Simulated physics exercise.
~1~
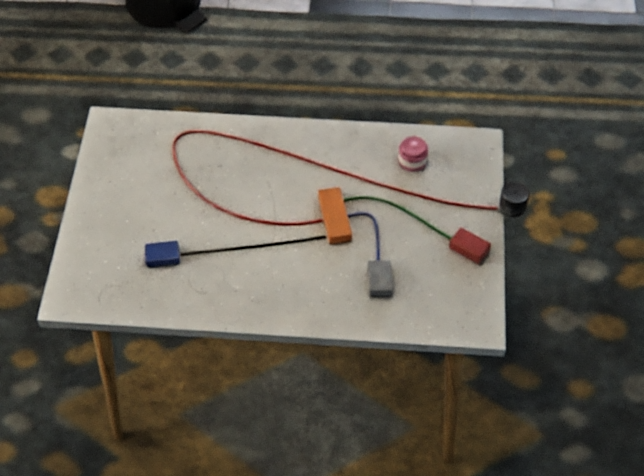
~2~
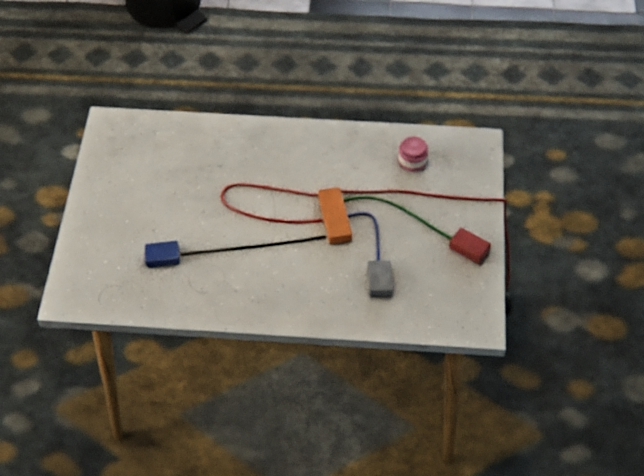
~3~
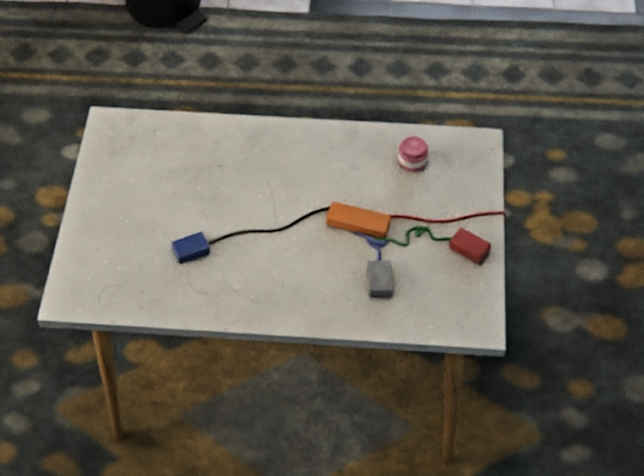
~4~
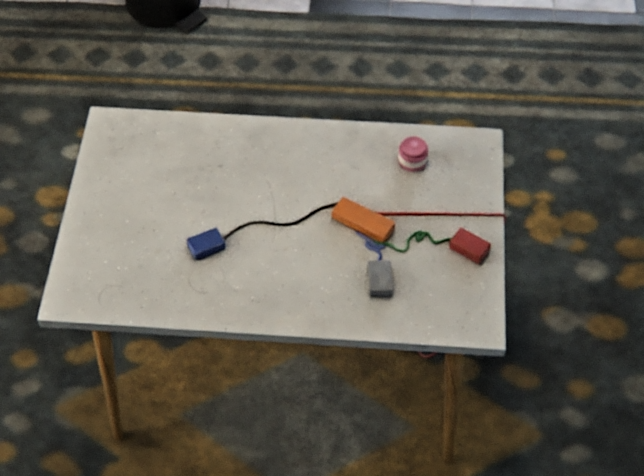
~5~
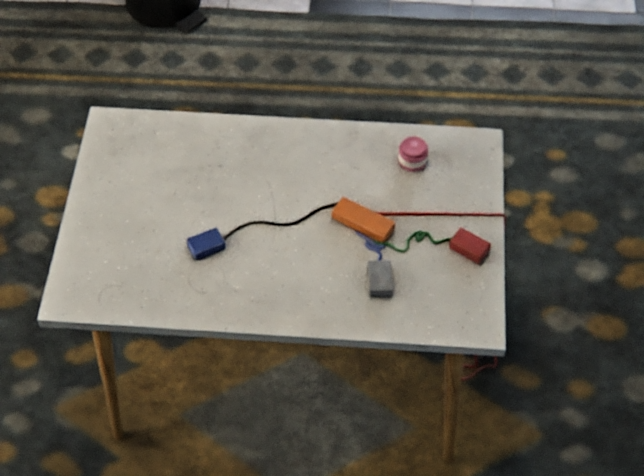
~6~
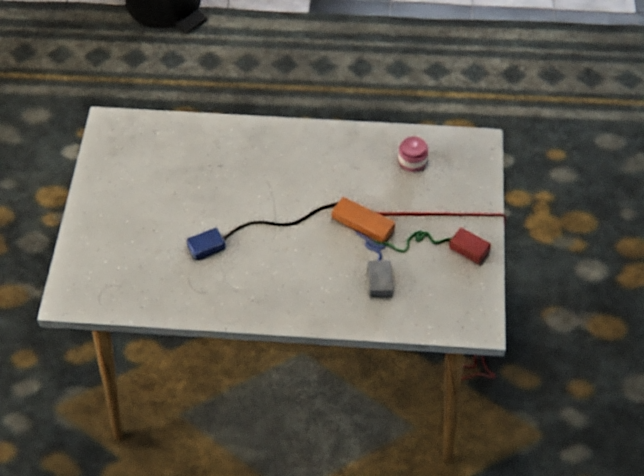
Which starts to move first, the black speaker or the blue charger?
The black speaker moves first, dropping over the right edge while the blue charger is still in its place. The charger is dragged to the right only afterwards, as the orange strip shifts.
